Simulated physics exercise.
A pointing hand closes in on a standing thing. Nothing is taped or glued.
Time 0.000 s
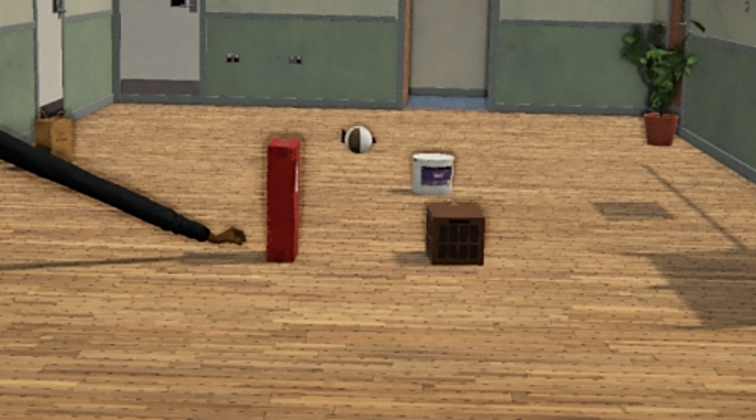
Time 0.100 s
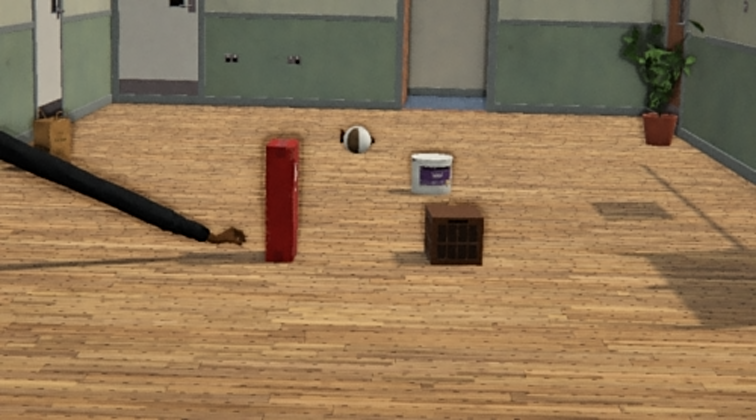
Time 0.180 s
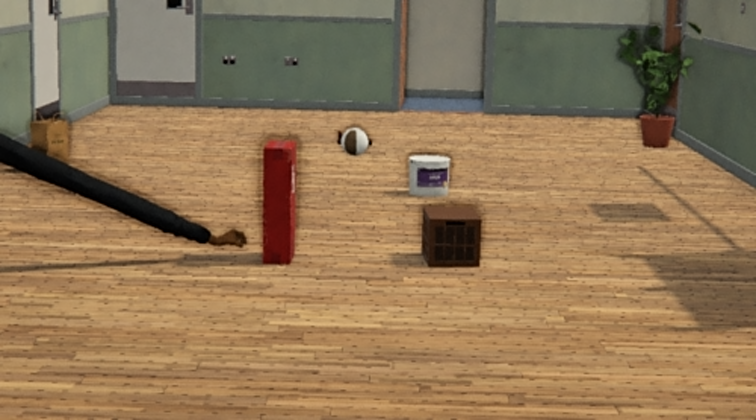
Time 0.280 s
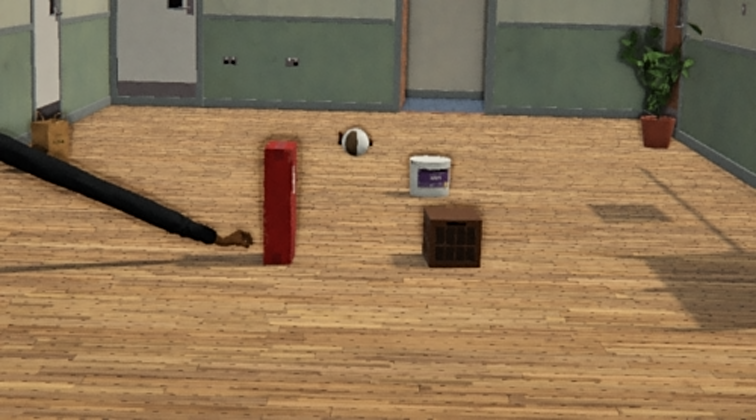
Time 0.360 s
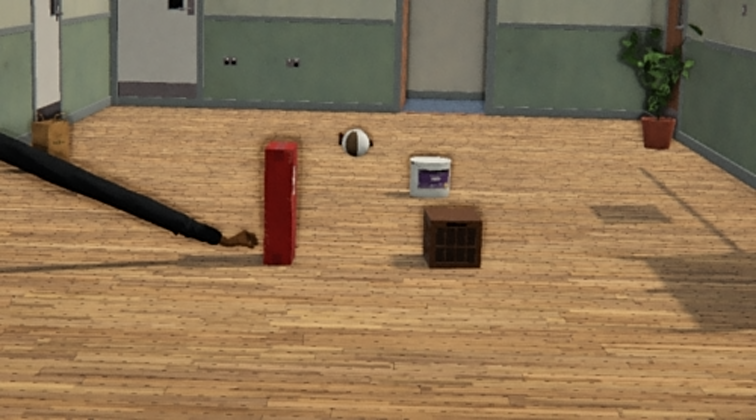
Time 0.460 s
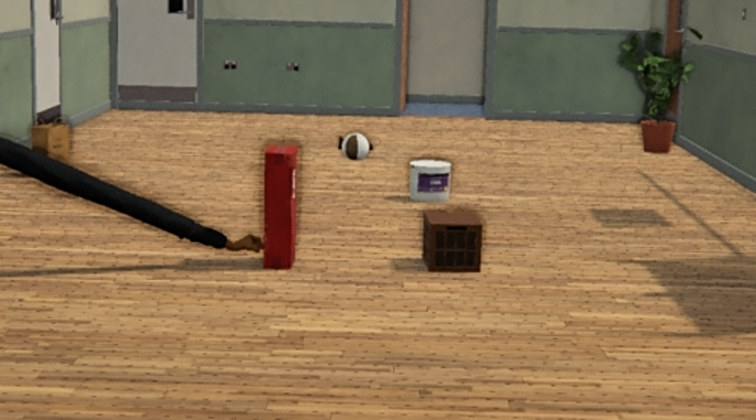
The clip opens on a wooden floor with a tall red box standing left of a dark crate, a white tub and a ball, while a dark-sleeved arm points in from the left. The hand edges slowly rightward until its fingertip is at the box's lower side, and the box stays upright.
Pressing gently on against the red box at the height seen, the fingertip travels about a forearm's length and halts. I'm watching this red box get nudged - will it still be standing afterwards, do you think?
Yes, it will still be standing.
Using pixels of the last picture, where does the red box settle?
The object ends up somewhere near (347, 209).
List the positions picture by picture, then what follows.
Red box (283, 200), in the first frame.
Red box (282, 200), in the second frame.
Red box (280, 202), in the third frame.
Red box (280, 202), in the fourth frame.
Red box (281, 203), in the fifth frame.
Red box (280, 207), in the sixth frame.
After 0.76 s, red box slid a little near (294, 207).
After 1.26 s, red box slid about its own width near (322, 208).
After 1.66 s, red box slid about its own width near (344, 208).
At rest (2.7 s), moved from the start, red box. Seen from the same camera at the end, red box near (347, 208).
